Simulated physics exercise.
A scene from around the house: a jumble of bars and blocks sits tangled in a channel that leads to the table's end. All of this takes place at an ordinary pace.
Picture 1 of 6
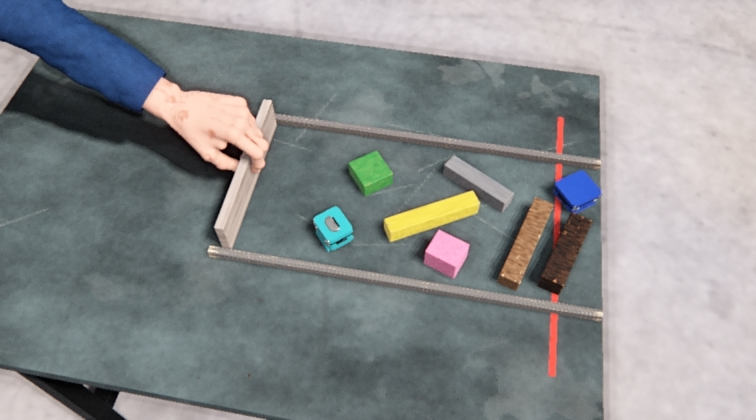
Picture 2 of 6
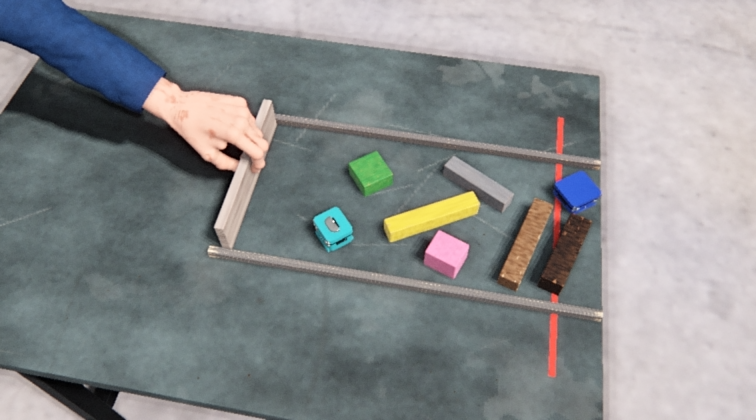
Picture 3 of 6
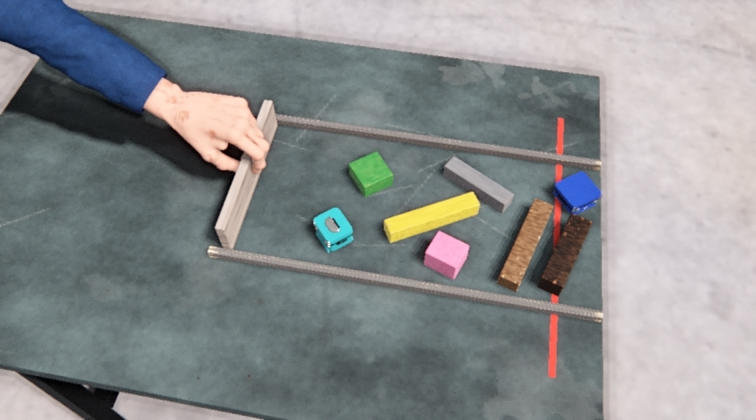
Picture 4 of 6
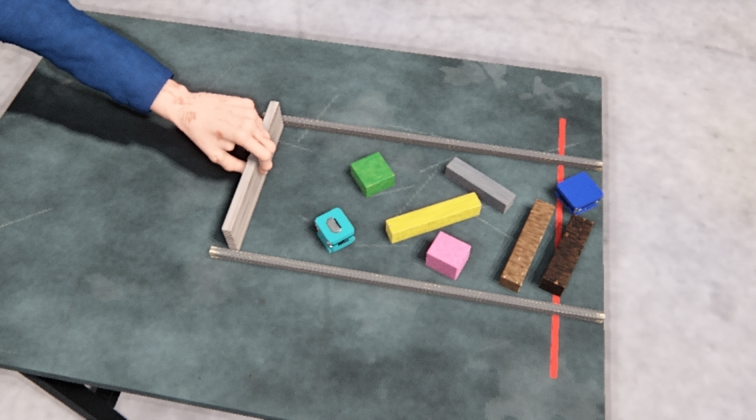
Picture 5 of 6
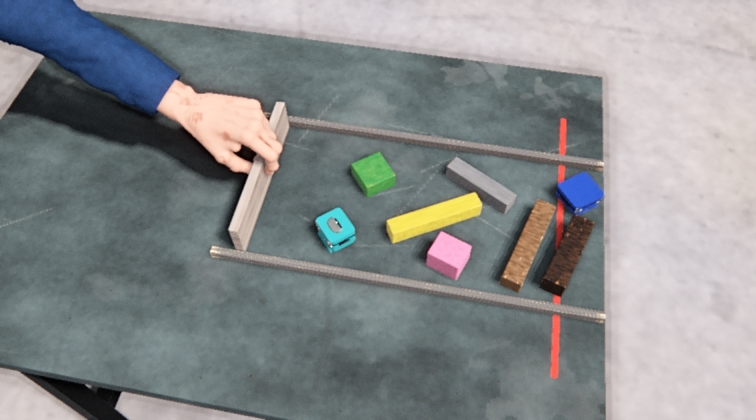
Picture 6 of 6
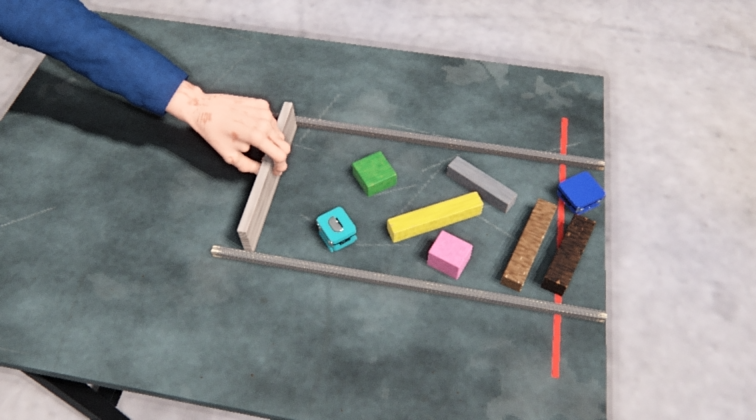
A hand in a blue sleeve held a pale board still between two rails, then slid it slightly right toward the scattered colourful blocks and bars, which stayed put without being touched.
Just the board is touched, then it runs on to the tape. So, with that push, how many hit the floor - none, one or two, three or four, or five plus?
I expect three or else four of them will drop off.
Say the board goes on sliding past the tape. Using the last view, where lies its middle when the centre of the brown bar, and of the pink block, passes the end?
Near (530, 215), then near (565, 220).
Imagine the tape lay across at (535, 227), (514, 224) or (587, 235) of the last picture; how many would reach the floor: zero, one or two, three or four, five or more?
Place one: Three to four; place two: One to two; place three: Five or more.
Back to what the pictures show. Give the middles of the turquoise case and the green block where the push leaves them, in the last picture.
Roughly (575, 289), and the other roughly (580, 213).
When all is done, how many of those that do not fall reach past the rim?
3 of them.
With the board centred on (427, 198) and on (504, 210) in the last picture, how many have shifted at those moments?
5 by the first point, 8 by the second.
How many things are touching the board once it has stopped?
4.
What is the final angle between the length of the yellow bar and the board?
I'd estimate about 40 degrees.
Soon after, none off yet; blue case at rest near (580, 194); black bar at rest near (569, 254); brown bar at rest near (530, 244).
After that, none off yet; blue case at rest near (580, 194); black bar at rest near (571, 255); brown bar displaced a little near (546, 247).
In the end, the number that fall off is three or four; gone, brown bar, black bar and blue case.
